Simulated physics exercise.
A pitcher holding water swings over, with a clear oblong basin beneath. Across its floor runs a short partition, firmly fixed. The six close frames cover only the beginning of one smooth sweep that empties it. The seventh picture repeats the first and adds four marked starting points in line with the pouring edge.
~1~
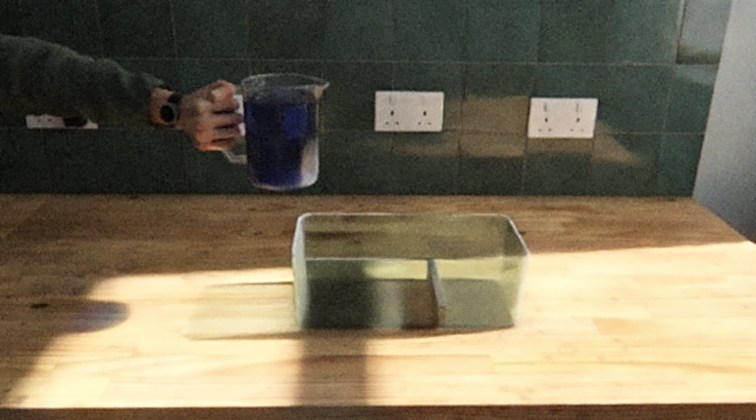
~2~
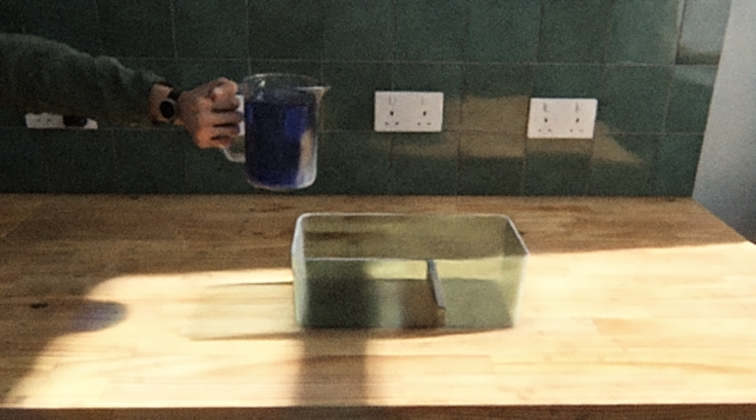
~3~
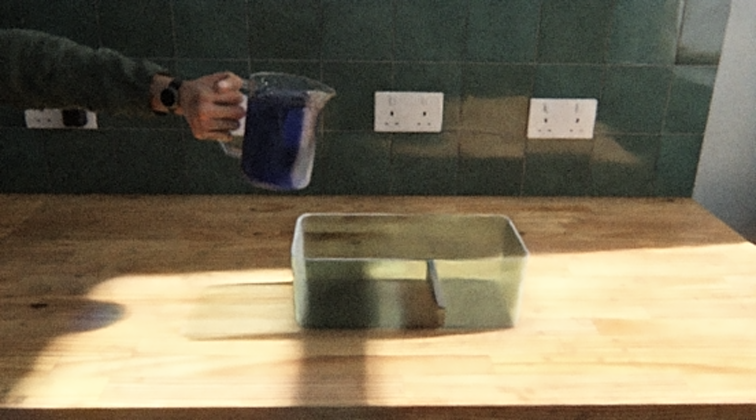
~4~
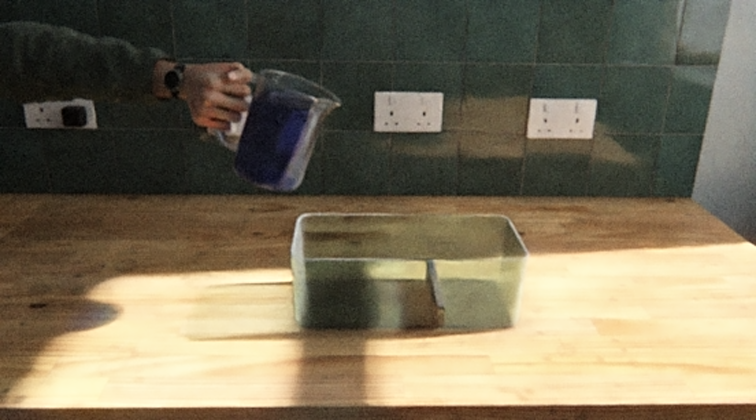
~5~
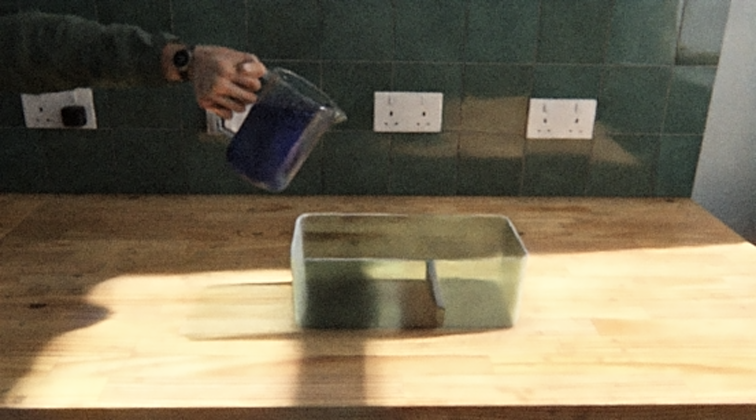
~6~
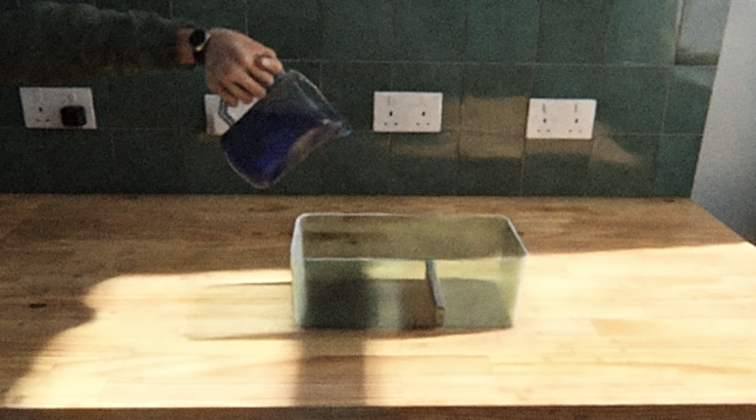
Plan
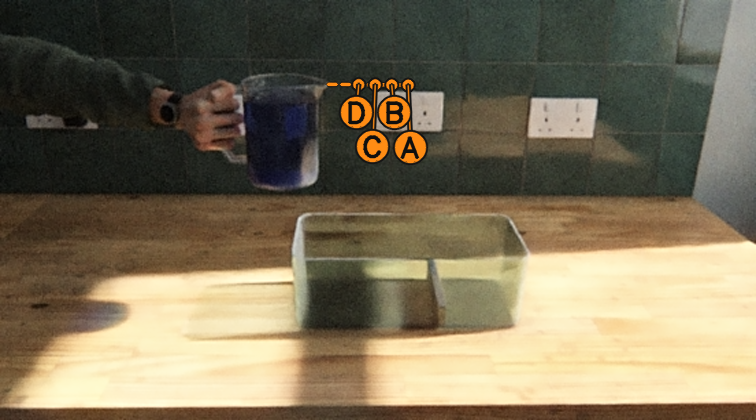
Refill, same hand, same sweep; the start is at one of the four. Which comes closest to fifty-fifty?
Spot C does it best.
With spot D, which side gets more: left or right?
More ends on the left.
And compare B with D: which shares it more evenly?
That would be B.
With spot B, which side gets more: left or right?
The right side.
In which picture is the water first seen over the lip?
Picture 6.
On the marked copy, A at (408, 85); B at (391, 84); C at (375, 84); D at (358, 84).
For spot A, about 23 % ends left of the wall and 72 % right of it; 5 % is lost outside.
For spot B, about 27 % ends left of the wall and 69 % right of it; 4 % is lost outside.
For spot C, about 55 % ends left of the wall and 42 % right of it; 3 % is lost outside.
For spot D, about 79 % ends left of the wall and 13 % right of it; 8 % is lost outside.
